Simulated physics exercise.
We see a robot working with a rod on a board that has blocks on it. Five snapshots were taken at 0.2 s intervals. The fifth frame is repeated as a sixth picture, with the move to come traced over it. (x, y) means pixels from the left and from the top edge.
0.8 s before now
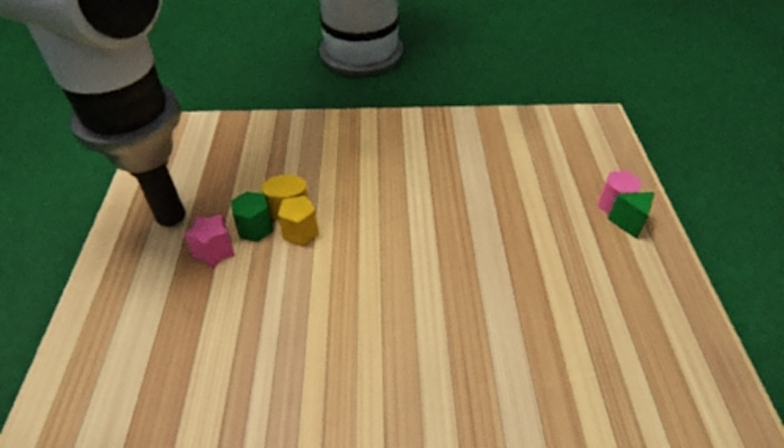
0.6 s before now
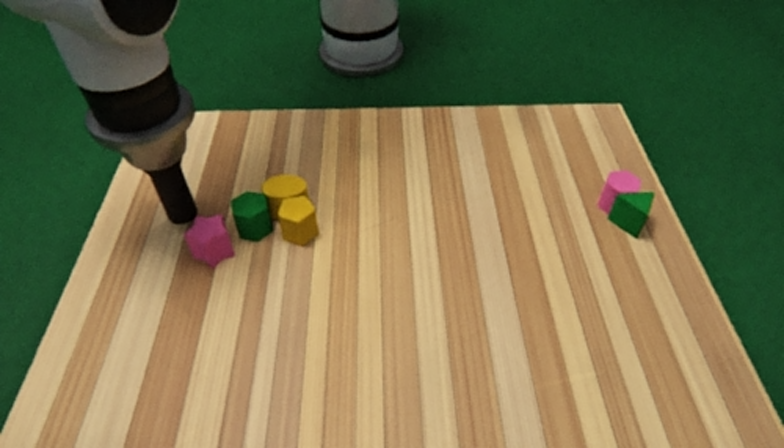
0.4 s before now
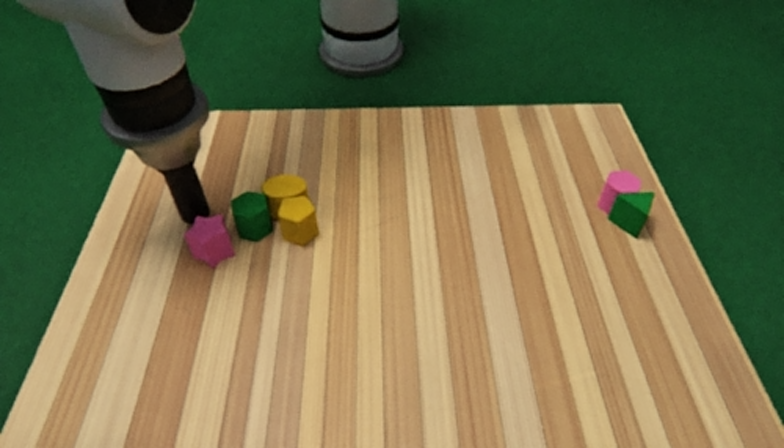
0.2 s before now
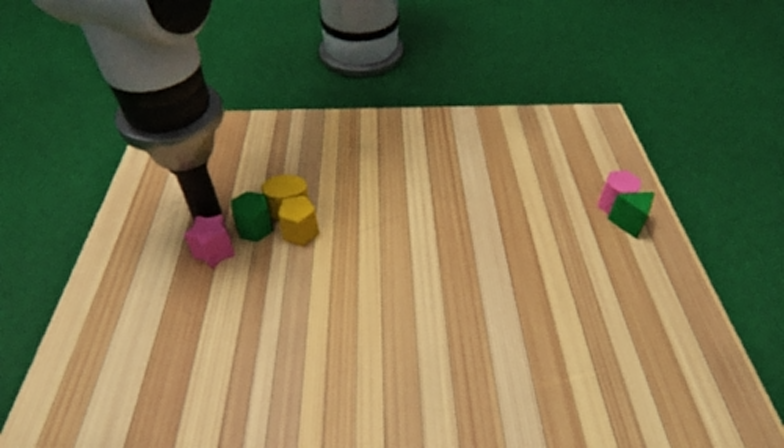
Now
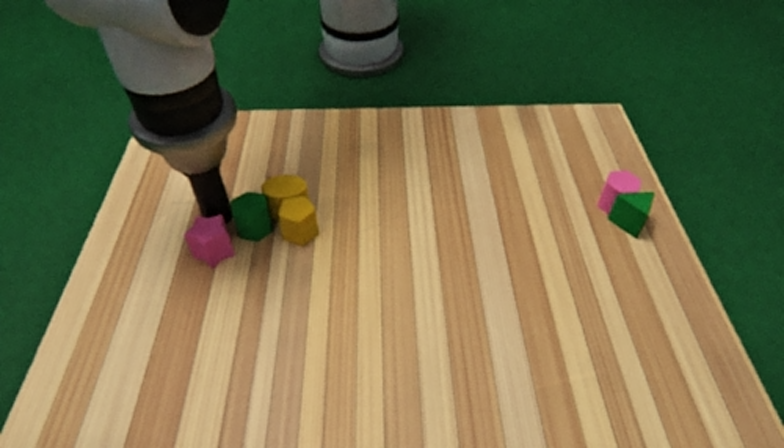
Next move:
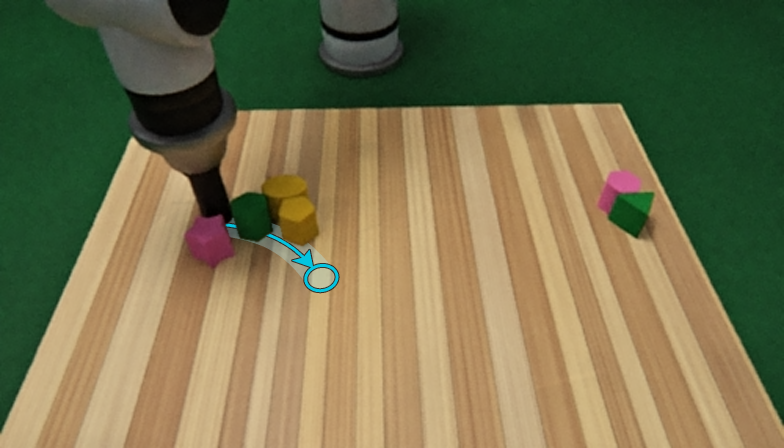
A robot arm moves its rod slightly right behind a pink block, which stays still.
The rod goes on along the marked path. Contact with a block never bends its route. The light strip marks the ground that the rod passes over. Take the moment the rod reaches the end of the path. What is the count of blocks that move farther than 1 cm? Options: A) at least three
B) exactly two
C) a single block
Answer: B.
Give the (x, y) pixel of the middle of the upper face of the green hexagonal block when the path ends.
The centre of its top face lies at (346, 236).
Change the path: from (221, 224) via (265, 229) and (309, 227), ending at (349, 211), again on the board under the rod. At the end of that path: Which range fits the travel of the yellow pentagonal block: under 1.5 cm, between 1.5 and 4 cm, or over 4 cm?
Once the path ends, it will sit over 4 cm from where it is now.
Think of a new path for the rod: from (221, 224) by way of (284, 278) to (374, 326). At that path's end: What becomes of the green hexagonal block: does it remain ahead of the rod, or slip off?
I think it loses its spot in front.
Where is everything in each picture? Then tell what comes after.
Lower end of the rod at (171, 216), tops of blocks, pink star at (206, 228), green hexagonal block at (249, 204), yellow oval at (284, 185), yellow pentagonal block at (296, 208), in the first frame.
Rod at (183, 214), blocks as before, in the second frame.
Rod at (195, 213), blocks as before, in the third frame.
Rod at (207, 215), blocks as before, in the fourth frame.
Rod at (219, 217), pink star at (206, 228), green hexagonal block at (249, 204), yellow oval at (284, 185), yellow pentagonal block at (296, 208), in the fifth frame.
The drawn path runs from (221, 224) through (261, 232) and (295, 250) to (321, 278).
What follows on the original path. One third of the way, rod at (260, 225); green hexagonal block at (288, 213); yellow pentagonal block at (322, 212), turned 15° anticlockwise.
Two thirds of the way, rod at (294, 243); green hexagonal block at (326, 225), turned 20° anticlockwise; yellow pentagonal block at (357, 212), turned 40° anticlockwise.
At the end, rod at (320, 271); pink star not moved; green hexagonal block at (346, 236), turned 70° anticlockwise; yellow oval not moved; yellow pentagonal block at (363, 210), turned 60° anticlockwise.
